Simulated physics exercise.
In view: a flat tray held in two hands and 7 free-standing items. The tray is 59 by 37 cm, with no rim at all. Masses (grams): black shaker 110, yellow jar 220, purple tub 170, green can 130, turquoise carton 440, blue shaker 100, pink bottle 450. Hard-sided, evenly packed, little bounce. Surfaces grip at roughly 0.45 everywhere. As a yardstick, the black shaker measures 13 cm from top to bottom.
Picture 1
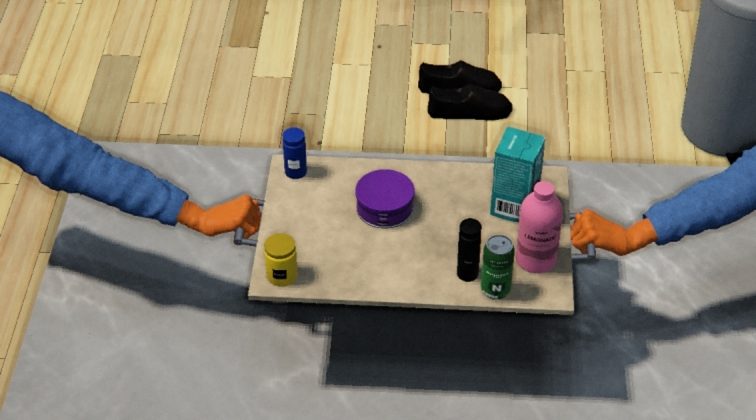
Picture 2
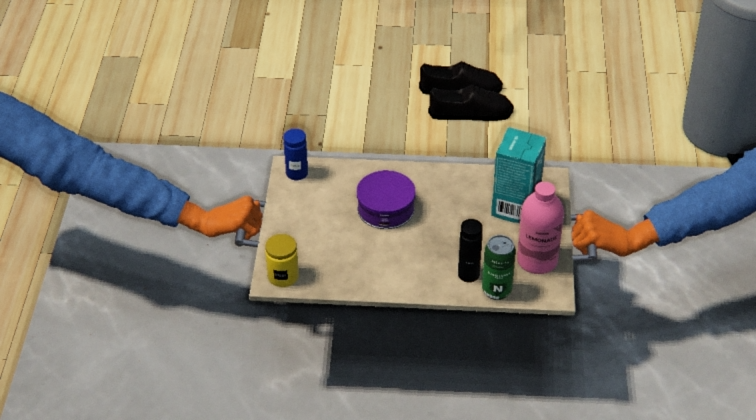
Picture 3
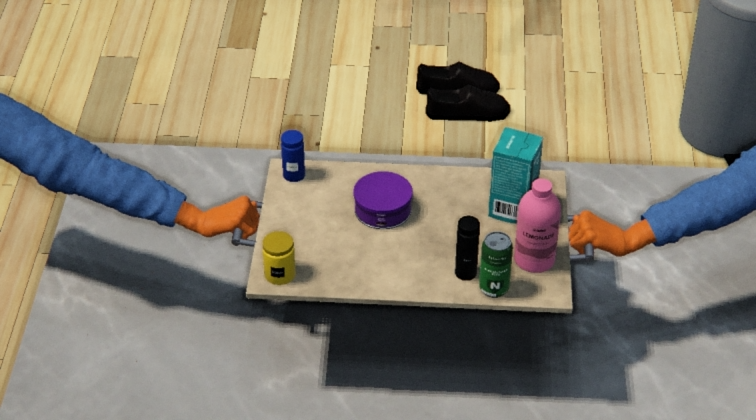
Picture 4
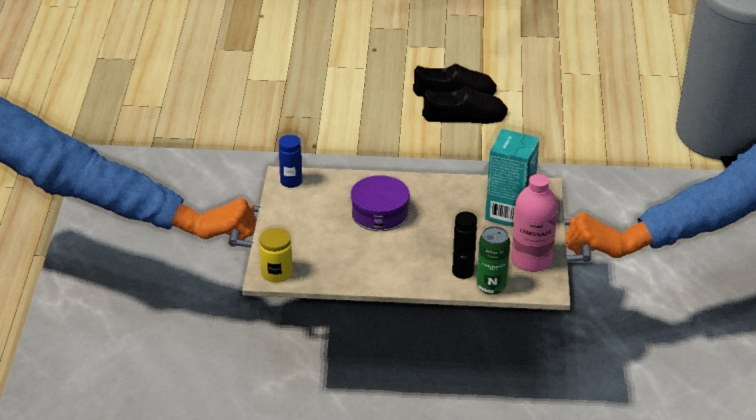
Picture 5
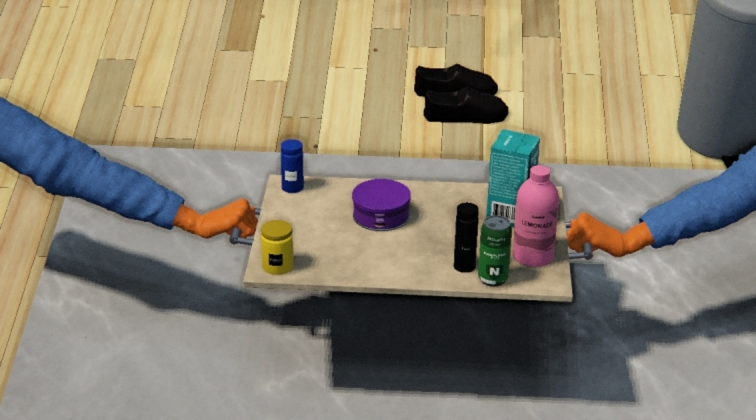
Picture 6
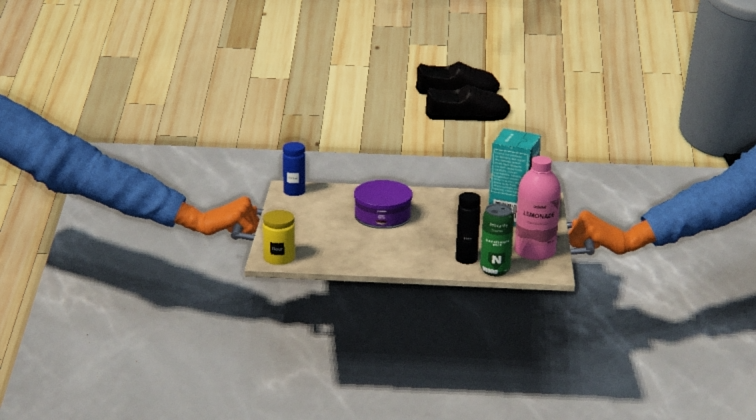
Two orange-gloved hands held a flat tray of seven containers, including a purple tub and a pink bottle, level at first, then gradually tilted its far edge down while the items kept their places.
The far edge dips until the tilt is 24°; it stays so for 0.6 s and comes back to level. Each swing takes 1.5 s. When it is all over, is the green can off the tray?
The green can remains on the tray.
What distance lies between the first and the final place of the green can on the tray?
Some 21 cm.
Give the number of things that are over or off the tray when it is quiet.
4 of them.
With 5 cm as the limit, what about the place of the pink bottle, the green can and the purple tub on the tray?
The pink bottle keeps its place; the green can ends elsewhere; the purple tub stays put.
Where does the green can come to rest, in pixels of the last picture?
At about (426, 218).
Then, 0.80 s past the last view, tray at 24°, far edge down; green can on its side near (495, 228); black shaker on its side; blue shaker tipped 27° against what carries it.
Then, 1.20 s past the last view, tray at 24°, far edge down; black shaker and blue shaker now off the tray; green can on its side near (476, 220); turquoise carton shifted 5 cm.
Then, 1.90 s past the last view, tray at 10°, far edge down; turquoise carton now off the tray; green can on its side near (438, 218).
Finally, off the tray, black shaker, turquoise carton and blue shaker; on their side or leaning hard on the tray, green can; the other 3 still in place (within 5 cm). In the last view, green can near (426, 218).
